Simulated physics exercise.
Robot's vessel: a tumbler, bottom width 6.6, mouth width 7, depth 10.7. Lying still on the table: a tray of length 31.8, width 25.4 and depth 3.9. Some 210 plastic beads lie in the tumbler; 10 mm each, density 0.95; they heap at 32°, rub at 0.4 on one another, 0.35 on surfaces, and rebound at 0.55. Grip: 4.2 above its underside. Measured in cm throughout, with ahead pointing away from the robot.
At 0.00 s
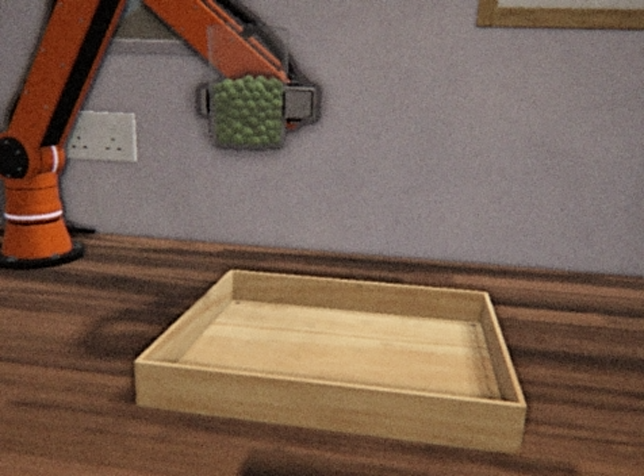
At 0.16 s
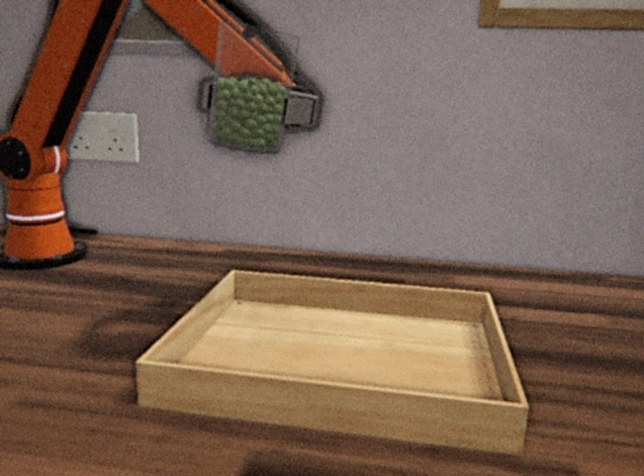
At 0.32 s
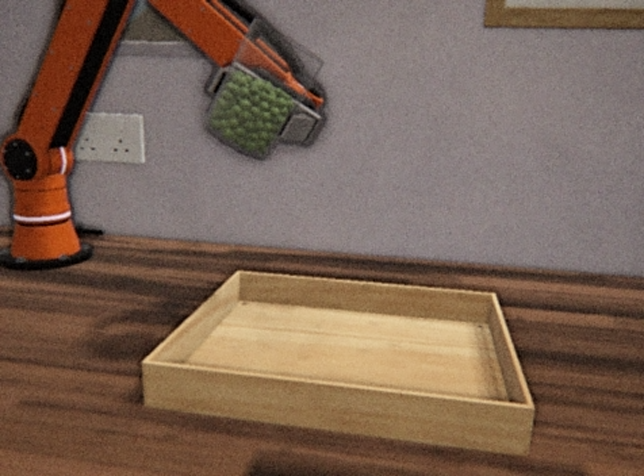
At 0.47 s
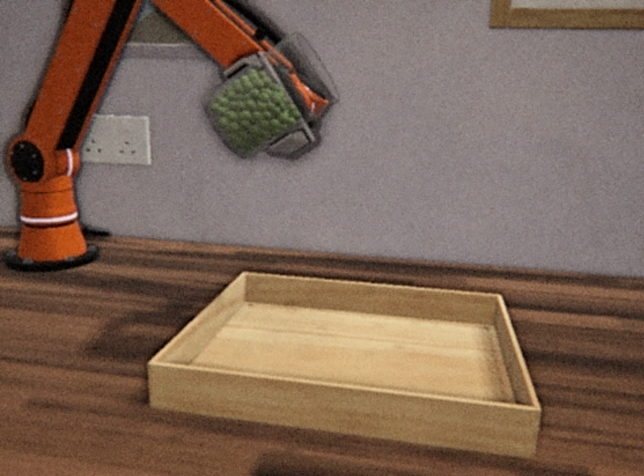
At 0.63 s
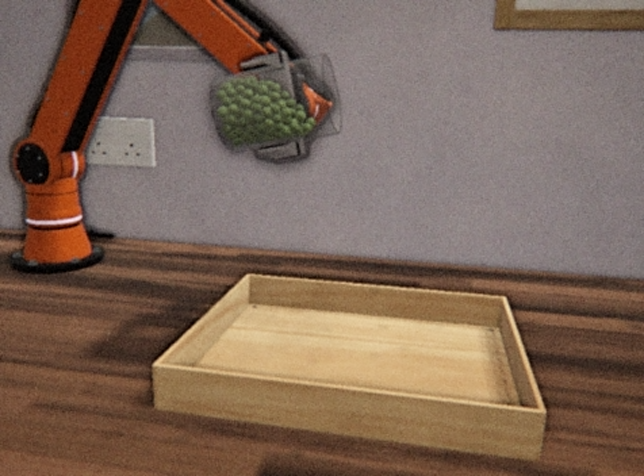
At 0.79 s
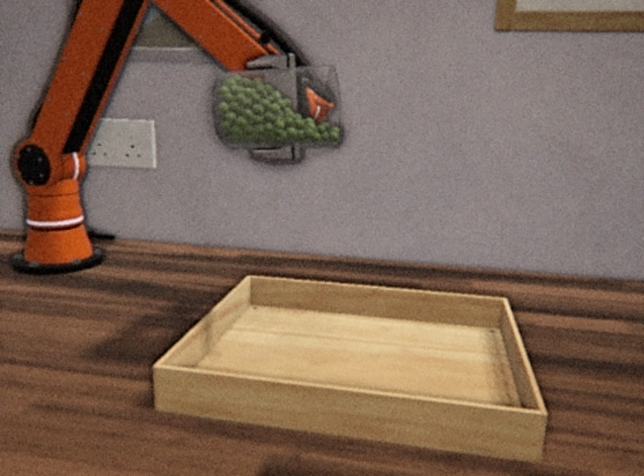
An orange robot arm at the upper left grips a clear tumbler of green beads above a dark wooden table, seen from slightly above. An empty, pale wooden tray lies below it before a grey wall with a white socket and part of a frame. The arm tilts the tumbler rightward until nearly horizontal, the beads slide toward its mouth, and the view shifts slightly left.
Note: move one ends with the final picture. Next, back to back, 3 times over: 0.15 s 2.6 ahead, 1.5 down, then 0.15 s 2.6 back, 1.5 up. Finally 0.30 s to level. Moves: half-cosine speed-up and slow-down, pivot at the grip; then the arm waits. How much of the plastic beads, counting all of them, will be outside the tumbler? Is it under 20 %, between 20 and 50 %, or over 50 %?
It is between 20 and 50 %.
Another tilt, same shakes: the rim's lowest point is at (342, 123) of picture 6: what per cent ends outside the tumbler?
Roughly 0 percent, give or take.
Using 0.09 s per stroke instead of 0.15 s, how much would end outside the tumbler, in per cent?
40 %.
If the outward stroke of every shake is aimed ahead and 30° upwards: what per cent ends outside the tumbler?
I'd say close to 50 per cent.
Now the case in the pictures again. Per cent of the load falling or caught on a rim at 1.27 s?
2 %.
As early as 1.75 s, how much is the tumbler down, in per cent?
Roughly 30 percent.
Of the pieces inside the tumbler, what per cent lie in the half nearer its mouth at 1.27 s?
40 per cent.
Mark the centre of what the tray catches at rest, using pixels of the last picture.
Middle point: About (382, 360).
By 1.27 s, tilted 86° forward, highest piece 26 above the table; 194 in the tumbler, 15 in the tray, 5 in flight or on a rim.
By 1.75 s, tilted 78° forward, highest piece 26 above the table; 154 in the tumbler, 45 in the tray, 15 in flight or on a rim.
By 2.19 s, level, highest piece 27 above the table; 151 in the tumbler, 63 in the tray.
By 3.24 s, level, highest piece 27 above the table; 151 in the tumbler, 63 in the tray.
Final count, 151 in the tumbler, 63 in the tray. That is 29 % outside the tumbler.
